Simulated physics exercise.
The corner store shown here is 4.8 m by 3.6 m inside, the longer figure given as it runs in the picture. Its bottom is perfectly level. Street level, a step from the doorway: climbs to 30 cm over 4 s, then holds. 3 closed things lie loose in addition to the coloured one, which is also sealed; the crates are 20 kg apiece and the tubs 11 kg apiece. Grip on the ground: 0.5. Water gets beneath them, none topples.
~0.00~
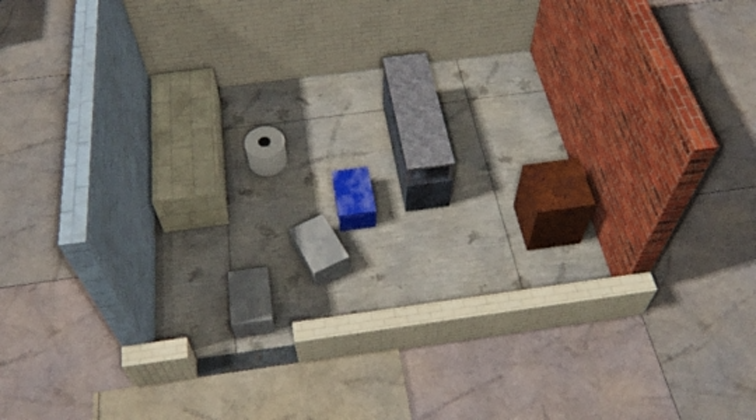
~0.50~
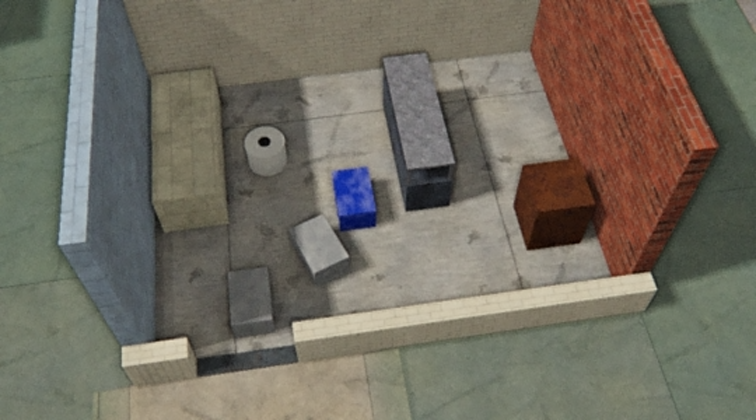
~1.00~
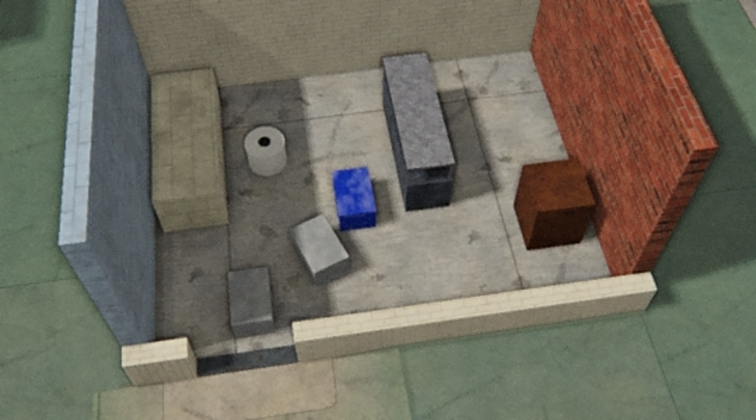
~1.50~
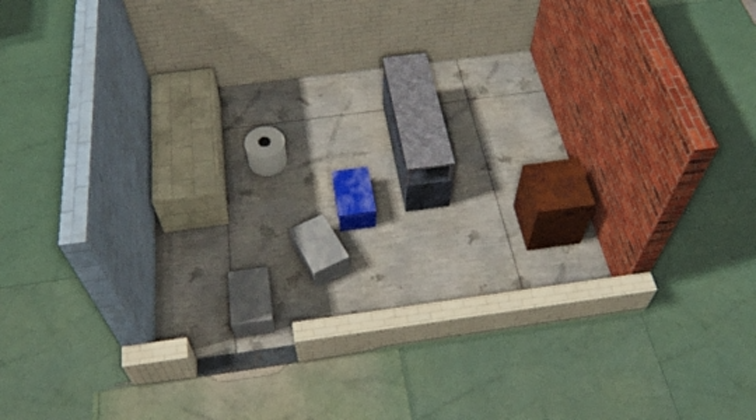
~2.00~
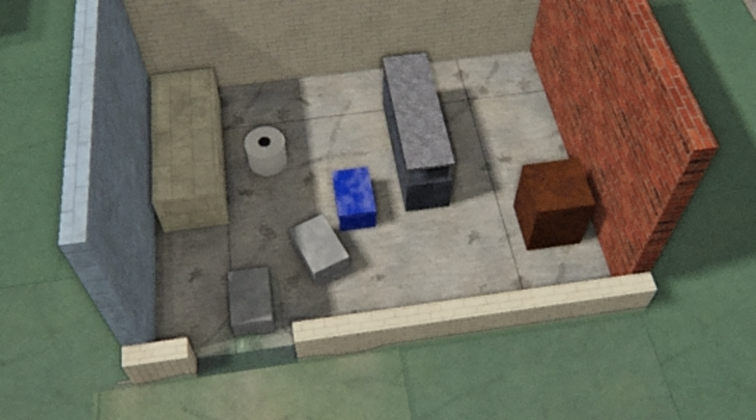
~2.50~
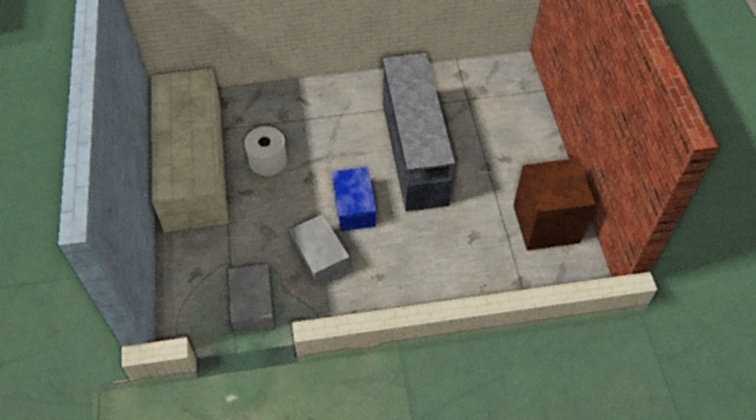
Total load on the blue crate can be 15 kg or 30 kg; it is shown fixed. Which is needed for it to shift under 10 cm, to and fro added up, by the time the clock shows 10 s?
Verdict: Neither weight holds it.
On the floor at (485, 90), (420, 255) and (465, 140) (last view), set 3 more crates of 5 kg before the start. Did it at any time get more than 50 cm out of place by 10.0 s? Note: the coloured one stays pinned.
In the order given, beyond the mark, then beyond the mark, and last within the mark.
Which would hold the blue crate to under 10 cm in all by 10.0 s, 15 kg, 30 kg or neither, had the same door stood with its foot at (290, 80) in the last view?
Short version: Neither mass is sufficient.
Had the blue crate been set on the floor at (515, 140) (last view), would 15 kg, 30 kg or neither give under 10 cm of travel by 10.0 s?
Here only the heavier suffices.
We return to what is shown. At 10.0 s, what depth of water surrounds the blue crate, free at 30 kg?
Around 10 cm.
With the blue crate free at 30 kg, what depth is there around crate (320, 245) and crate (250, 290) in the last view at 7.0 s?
About 6 and 13 cm.
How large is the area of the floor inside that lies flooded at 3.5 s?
Wet: Near 3.5 m2.
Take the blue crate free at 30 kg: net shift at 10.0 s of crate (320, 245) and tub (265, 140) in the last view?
The first is 80 cm from its start, the second 30 cm.
After 3.5 s the blue crate would be 0 cm from its start with 15 kg and 0 cm from its start with 30 kg; 0 cm of water round it then.
After 4.5 s the blue crate would be 6 cm from its start with 15 kg and 1 cm from its start with 30 kg; 2 cm of water round it then.
After 7.0 s the blue crate would be 35 cm from its start with 15 kg and 9 cm from its start with 30 kg; 6 cm of water round it then.
After 10.0 s the blue crate would be 31 cm from its start with 15 kg and 38 cm from its start with 30 kg; 10 cm of water round it then.
